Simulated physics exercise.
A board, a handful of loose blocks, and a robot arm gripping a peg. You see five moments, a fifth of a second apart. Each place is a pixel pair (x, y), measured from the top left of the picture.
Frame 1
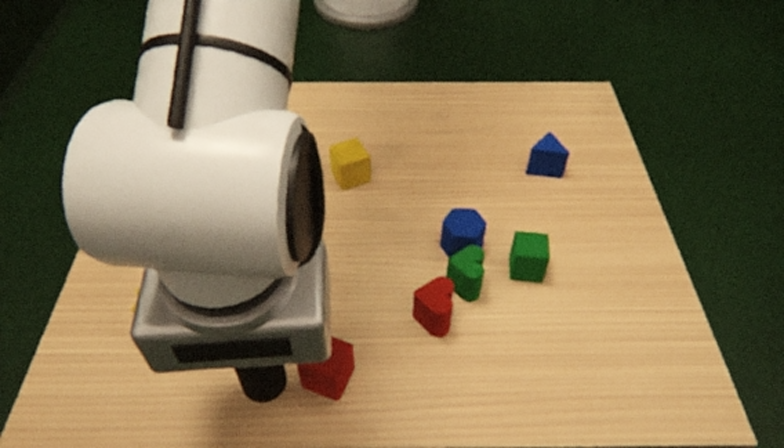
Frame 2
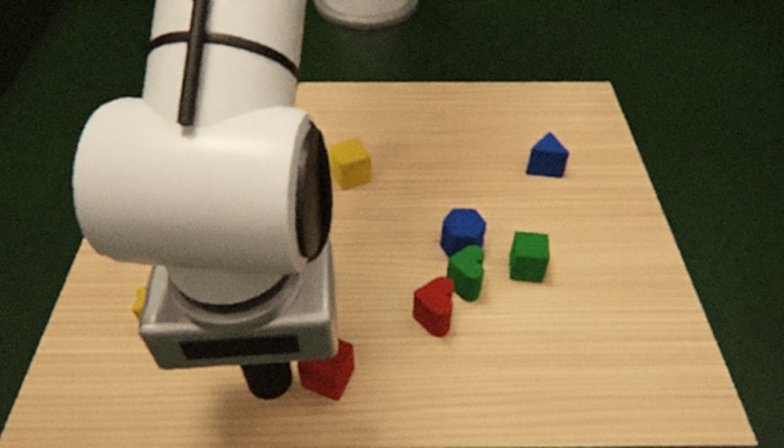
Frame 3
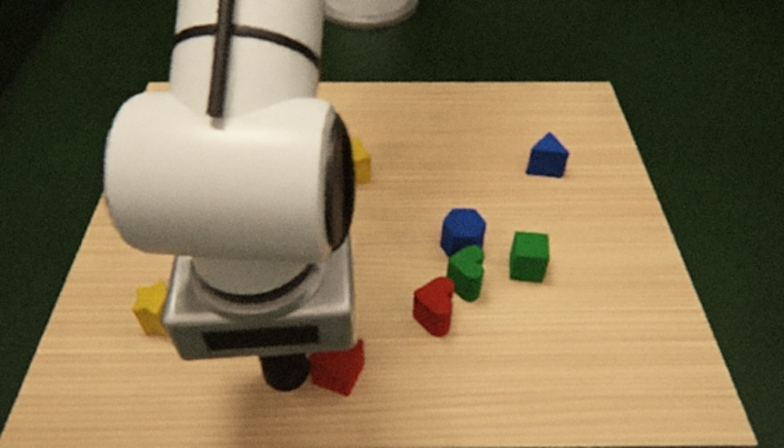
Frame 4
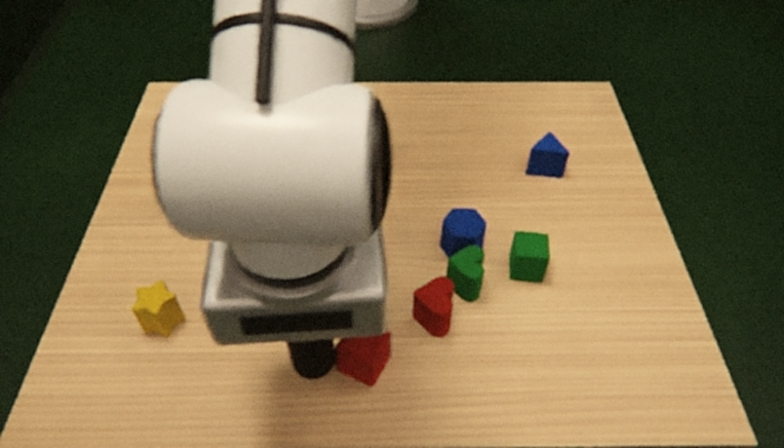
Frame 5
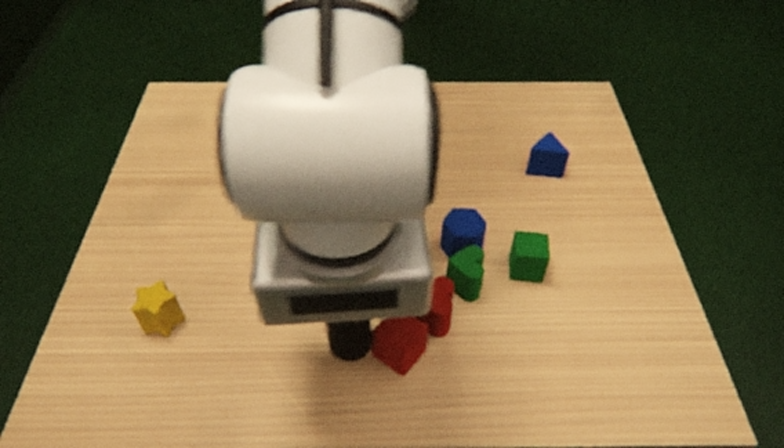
On a light wooden table, a white robot arm holds a dark peg beside a red block near the front edge, with other colored blocks scattered around. The arm moves right, uncovering a yellow star, then pushes the red block rightward and slightly back, close to the red heart.
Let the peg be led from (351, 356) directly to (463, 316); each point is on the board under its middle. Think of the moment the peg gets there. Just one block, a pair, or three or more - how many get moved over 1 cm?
Three or more get moved.
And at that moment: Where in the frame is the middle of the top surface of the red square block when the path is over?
Around pixel (490, 324).
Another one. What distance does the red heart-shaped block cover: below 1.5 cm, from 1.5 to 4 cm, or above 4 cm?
Travel: Beyond 4 cm.
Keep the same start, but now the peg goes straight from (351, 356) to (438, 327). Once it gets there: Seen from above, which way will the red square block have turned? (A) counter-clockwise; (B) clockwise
It's B.
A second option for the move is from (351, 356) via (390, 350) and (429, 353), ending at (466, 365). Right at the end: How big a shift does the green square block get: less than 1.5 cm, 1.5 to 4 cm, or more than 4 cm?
Under 1.5 cm.
What follows on the original path. One third of the way, peg at (392, 328); red square block at (442, 323), turned 20° clockwise; red heart-shaped block at (453, 287), turned 30° anticlockwise.
Two thirds of the way, peg at (430, 315); red square block at (471, 324), turned 60° clockwise; red heart-shaped block at (462, 282), turned 40° anticlockwise; green heart-shaped block at (475, 256).
At the end, peg at (465, 302); red square block at (490, 324), turned 110° clockwise; red heart-shaped block at (492, 266), turned 55° anticlockwise; blue hexagonal block in place; green heart-shaped block at (494, 239), turned 20° anticlockwise.
